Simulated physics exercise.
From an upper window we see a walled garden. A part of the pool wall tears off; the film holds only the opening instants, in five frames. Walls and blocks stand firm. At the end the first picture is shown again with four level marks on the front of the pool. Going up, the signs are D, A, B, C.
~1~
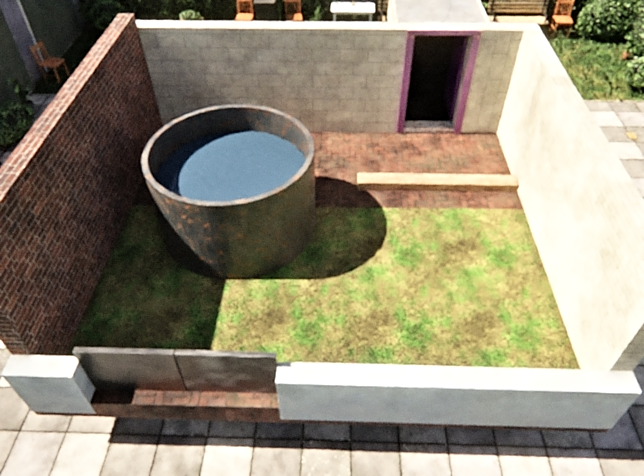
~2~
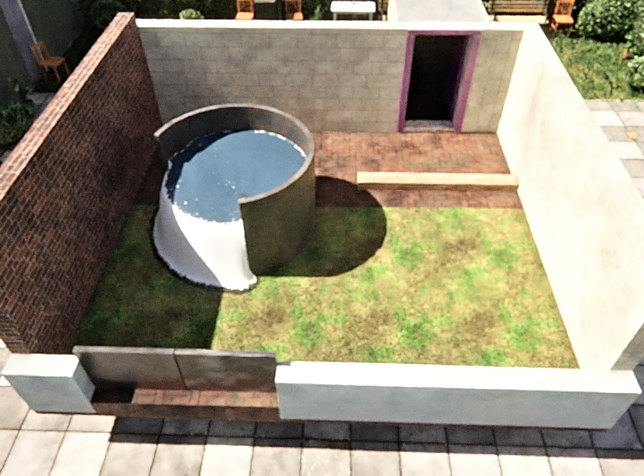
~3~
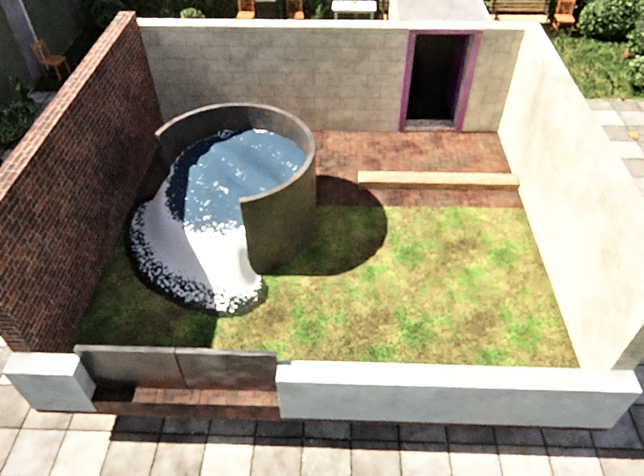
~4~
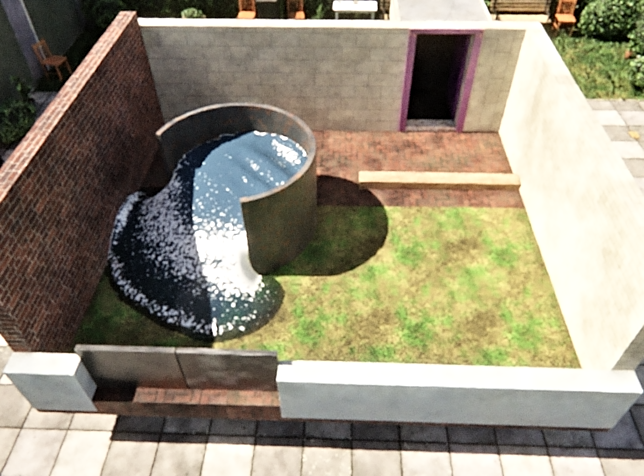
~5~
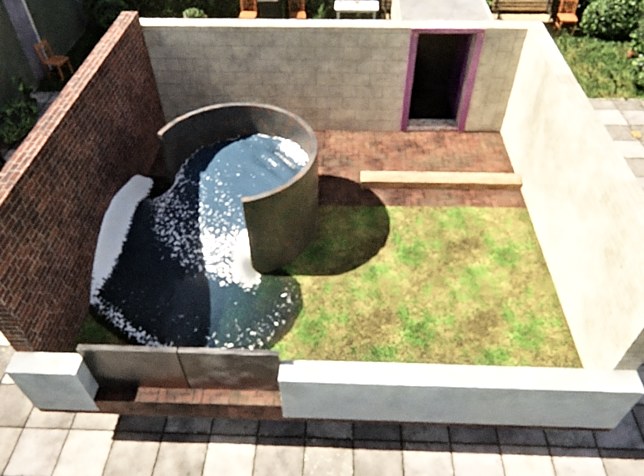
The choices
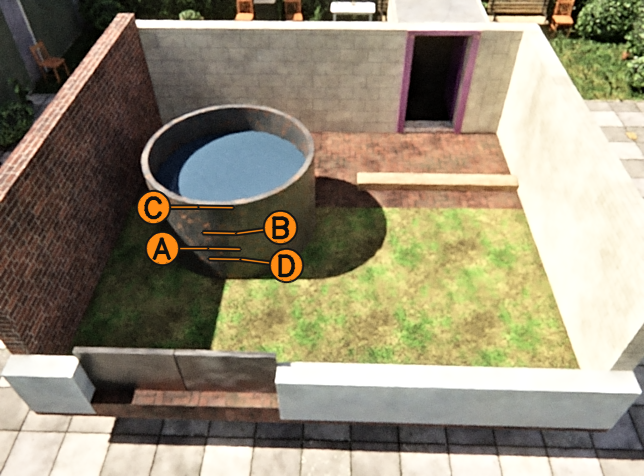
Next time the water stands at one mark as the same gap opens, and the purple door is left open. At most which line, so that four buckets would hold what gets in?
B.
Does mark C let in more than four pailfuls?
Yes, it does.
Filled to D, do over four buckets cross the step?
No, that is safe.
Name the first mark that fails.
That would be C.
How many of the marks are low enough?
Three of the four.
In orange, A at (223, 248); B at (220, 233); C at (214, 207); D at (225, 259); from the bottom up D, A, B, C.
With A, nothing gets over.
With B, a bucket or two gets in.
With C, about 8 bucketfuls get in.
With D, nothing gets over.
